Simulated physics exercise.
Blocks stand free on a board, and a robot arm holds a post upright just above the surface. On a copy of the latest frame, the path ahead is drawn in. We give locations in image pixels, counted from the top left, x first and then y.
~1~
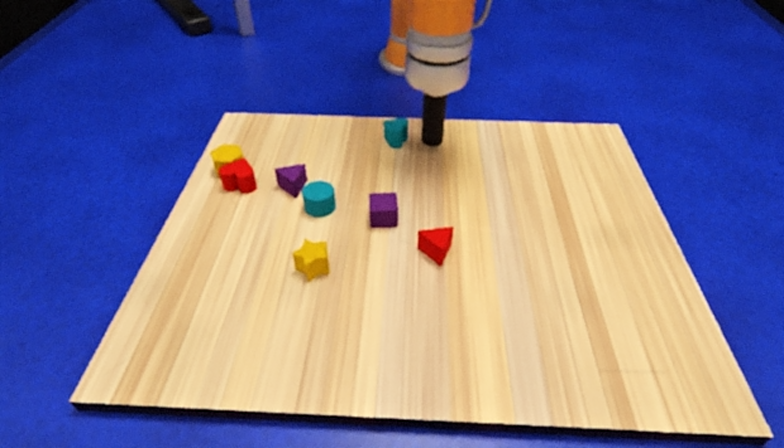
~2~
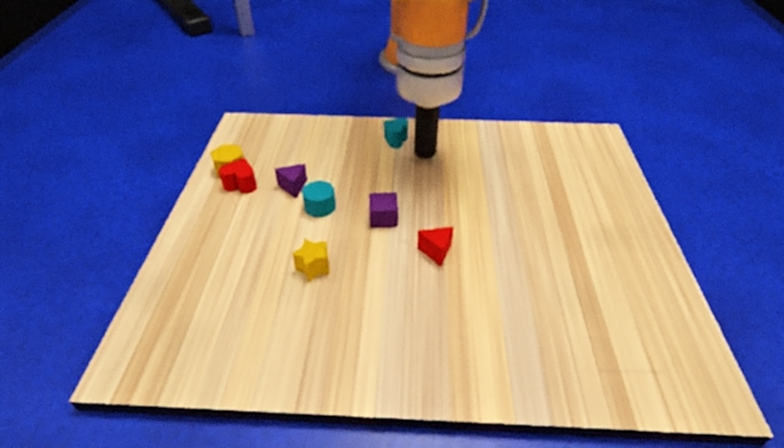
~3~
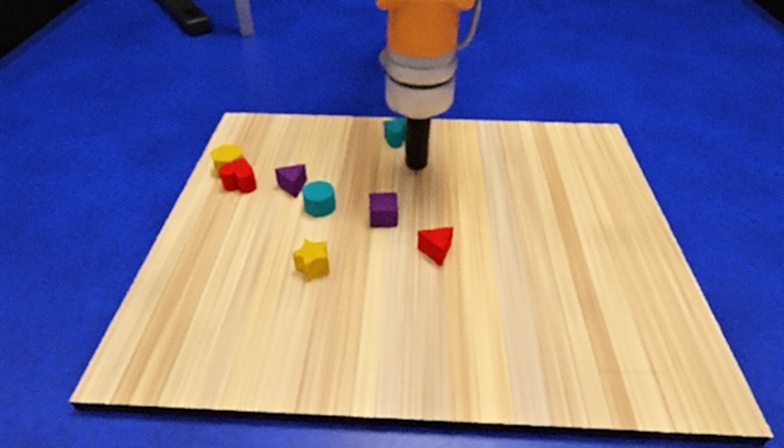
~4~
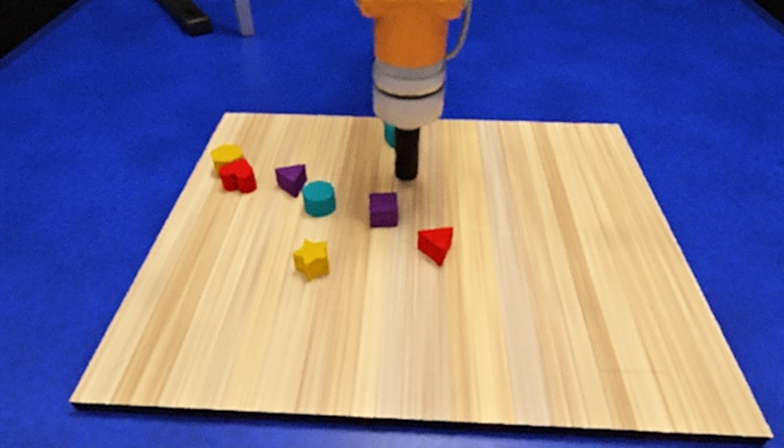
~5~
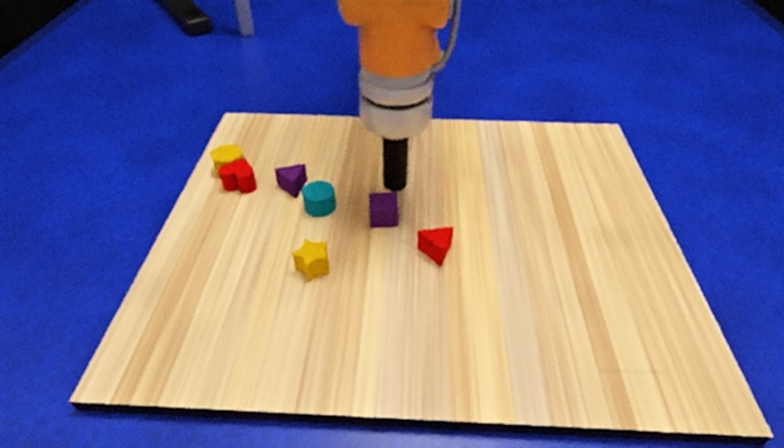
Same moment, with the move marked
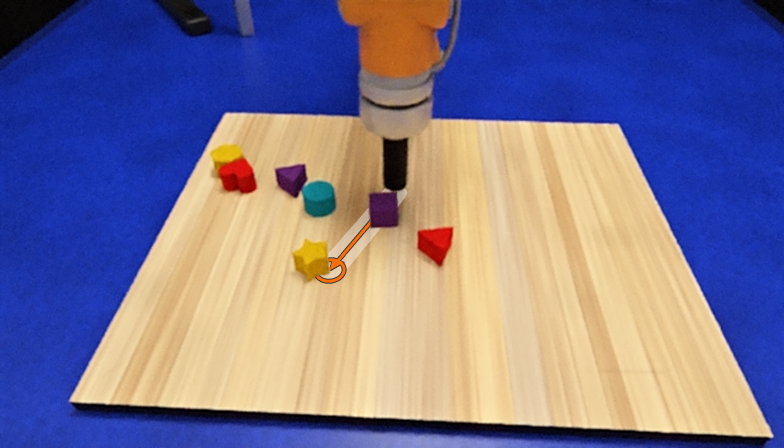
On a wooden board, a robot arm moves its black post toward the purple square block.
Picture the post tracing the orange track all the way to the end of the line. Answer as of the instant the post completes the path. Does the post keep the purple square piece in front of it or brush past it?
I'm fairly sure the purple square piece slides away from the front of the post at some point.
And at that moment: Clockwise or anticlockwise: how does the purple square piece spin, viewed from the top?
It turns counter-clockwise.
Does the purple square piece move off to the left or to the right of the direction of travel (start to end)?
It shifts leftward.
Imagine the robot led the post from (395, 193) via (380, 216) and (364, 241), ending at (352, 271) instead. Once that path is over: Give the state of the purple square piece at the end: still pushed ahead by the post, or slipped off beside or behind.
The block sits ahead of the post.
The line goes from (395, 193) directly to (330, 270).
The first path, step by step. One third of the way, post (375, 208); purple square piece (374, 219).
Two thirds of the way, post (353, 233); purple square piece (368, 242), turned 40° anticlockwise.
At the end, post (329, 262); yellow star-shaped block (300, 255); turquoise cylinder unmoved; purple square piece (369, 246), turned 55° anticlockwise.
